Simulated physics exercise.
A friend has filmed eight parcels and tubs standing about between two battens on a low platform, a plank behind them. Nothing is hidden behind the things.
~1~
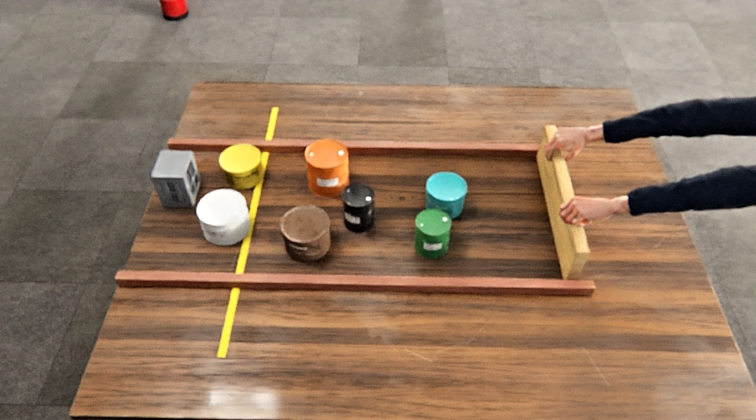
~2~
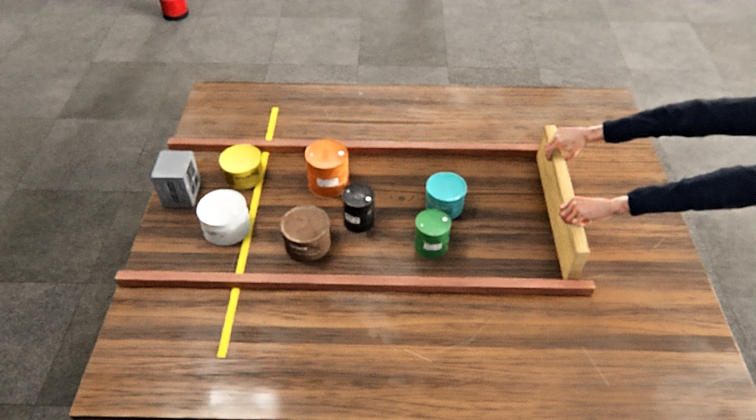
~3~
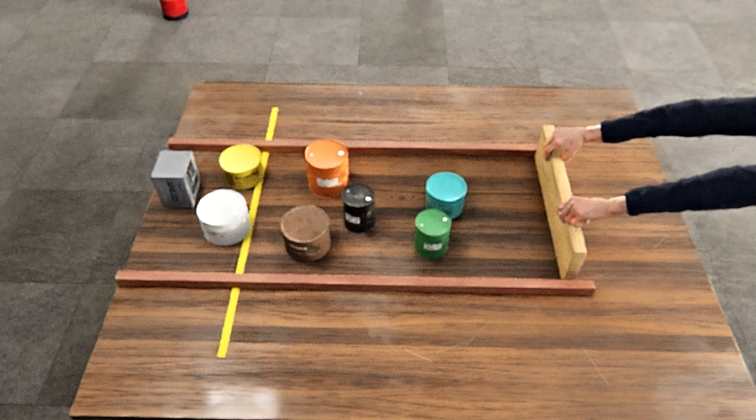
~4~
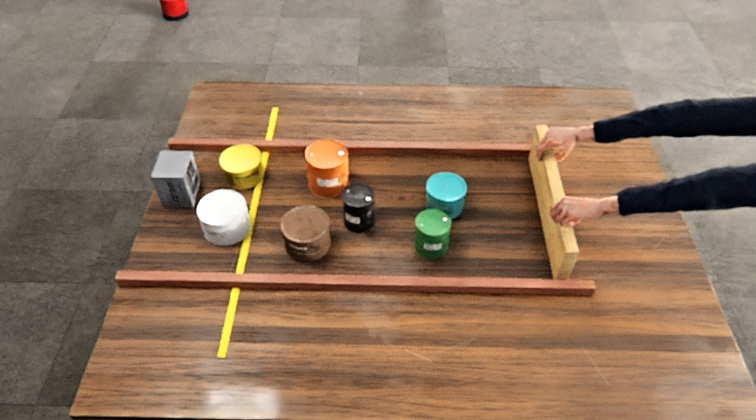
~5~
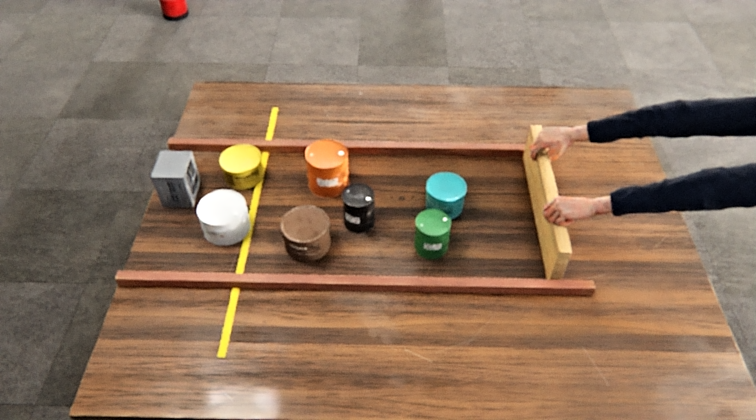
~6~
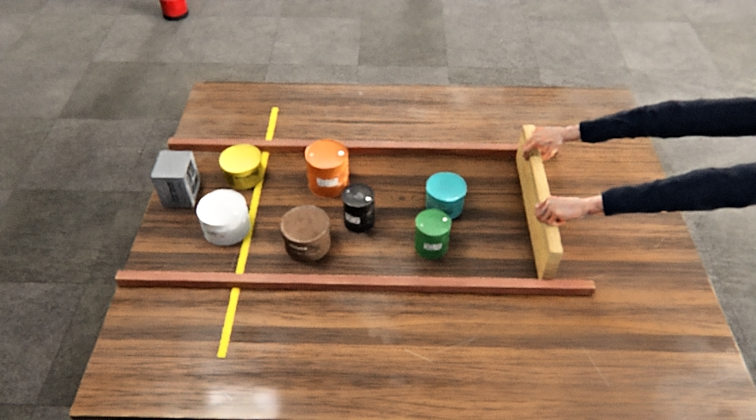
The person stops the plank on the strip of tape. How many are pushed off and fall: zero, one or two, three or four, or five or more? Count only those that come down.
Here the number that fall off is zero.
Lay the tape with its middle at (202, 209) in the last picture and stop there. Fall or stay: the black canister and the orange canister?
The black canister remains up; the orange canister does not fall.
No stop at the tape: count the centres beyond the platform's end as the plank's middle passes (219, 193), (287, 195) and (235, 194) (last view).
The counts: 1, 0 and 0.
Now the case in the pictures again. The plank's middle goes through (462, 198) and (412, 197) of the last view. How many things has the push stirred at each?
At the one place 1, at the other 2.
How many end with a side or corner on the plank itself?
In contact: 4.
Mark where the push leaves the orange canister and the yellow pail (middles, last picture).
First (239, 157), then (200, 168).
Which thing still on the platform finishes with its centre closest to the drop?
That is the grey crate.
Soon after, none off yet; grey crate at rest near (177, 179); white canister at rest near (225, 217); yellow pail at rest near (242, 167).
At rest, the number that fall off is zero.
